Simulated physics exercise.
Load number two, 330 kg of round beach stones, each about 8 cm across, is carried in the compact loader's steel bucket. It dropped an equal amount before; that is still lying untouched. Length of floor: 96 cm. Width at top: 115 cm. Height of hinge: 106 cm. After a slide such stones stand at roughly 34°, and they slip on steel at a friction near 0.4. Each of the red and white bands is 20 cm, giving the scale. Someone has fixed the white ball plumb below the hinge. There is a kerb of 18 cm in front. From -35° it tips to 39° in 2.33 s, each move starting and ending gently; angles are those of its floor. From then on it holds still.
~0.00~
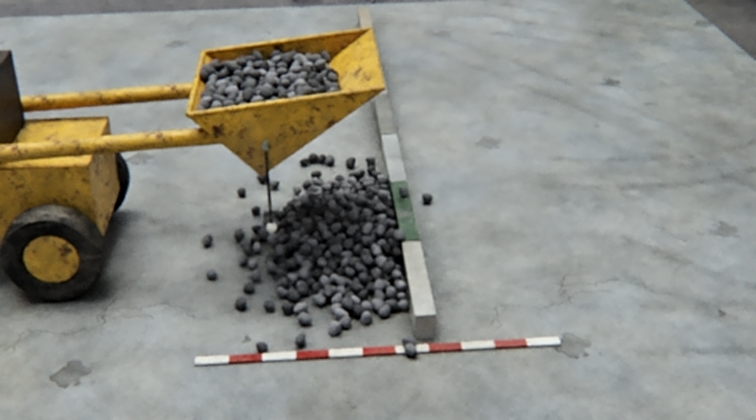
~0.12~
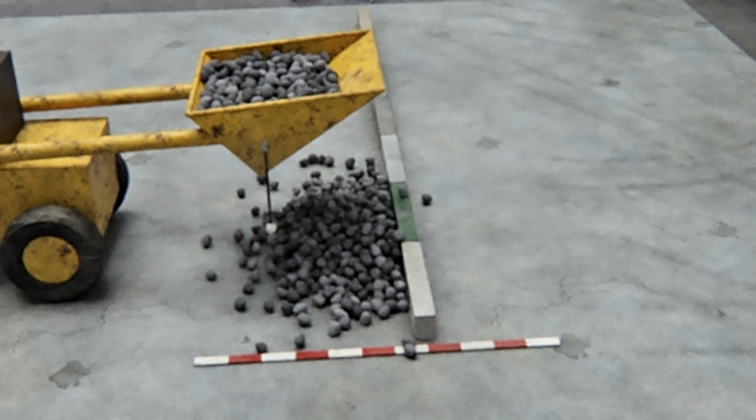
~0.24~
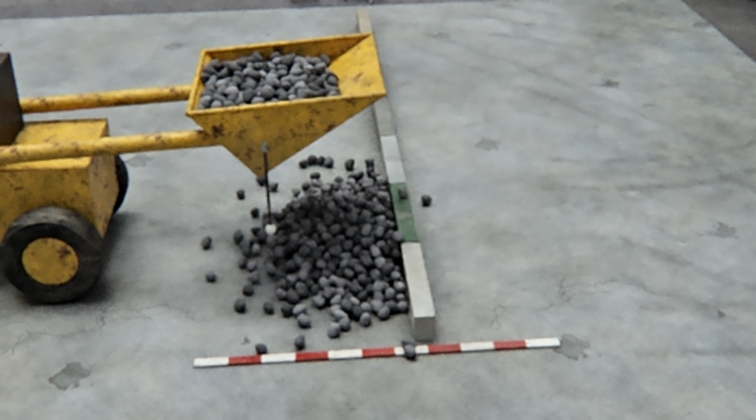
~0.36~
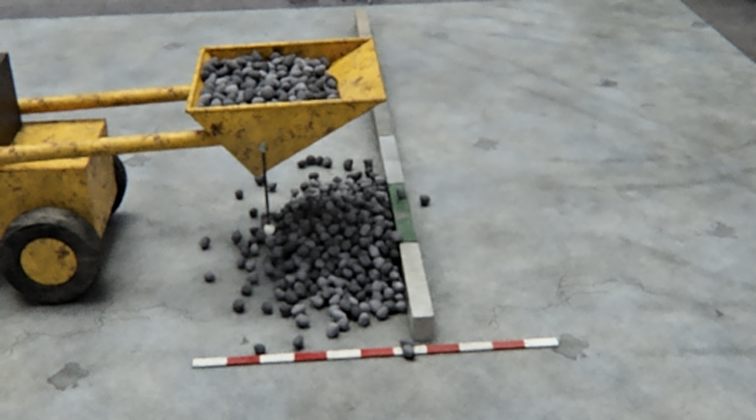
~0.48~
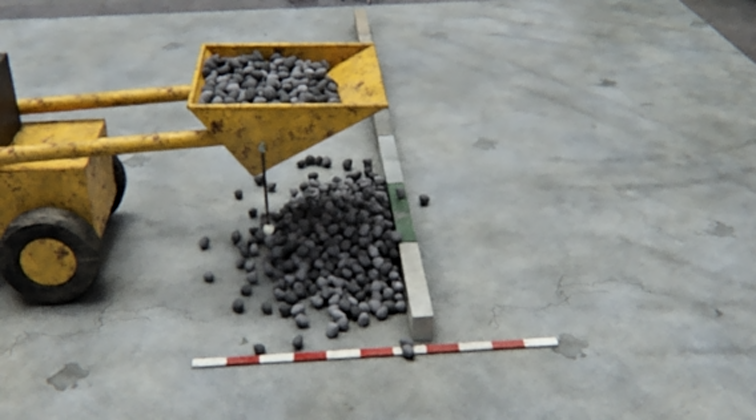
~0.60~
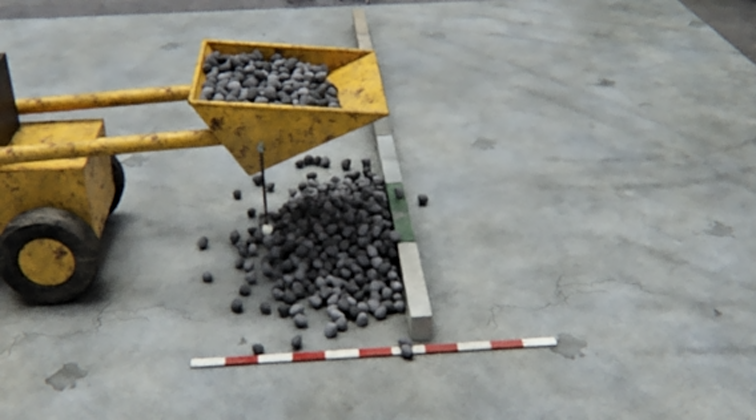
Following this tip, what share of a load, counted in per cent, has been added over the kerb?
44 per cent, roughly.
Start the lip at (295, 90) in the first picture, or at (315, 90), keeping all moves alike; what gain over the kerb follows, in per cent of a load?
The first would add around 0 per cent, the second around 0 per cent.
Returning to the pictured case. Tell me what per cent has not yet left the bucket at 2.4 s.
Roughly 15 parts in a hundred of the load.
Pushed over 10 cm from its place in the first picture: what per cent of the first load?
Around 0 in a hundred.
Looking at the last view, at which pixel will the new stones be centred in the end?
They end up centred around (395, 224).
After 1.8 s the floor is at 28°; in per cent of one load, 93 in the bucket, 107 on this side of the kerb; the foremost stones are at (394, 206).
After 2.4 s the floor is at 39°; in per cent of one load, 13 in the bucket, 161 on this side of the kerb, 26 over the kerb; the foremost stones are at (512, 228).
After 2.8 s the floor is at 39°; in per cent of one load, 0 in the bucket, 162 on this side of the kerb, 38 over the kerb; the foremost stones are at (566, 228).
After 5.4 s the floor is at 39°; in per cent of one load, 0 in the bucket, 156 on this side of the kerb, 44 over the kerb; the foremost stones are at (603, 223). Net gain over the kerb, 44.
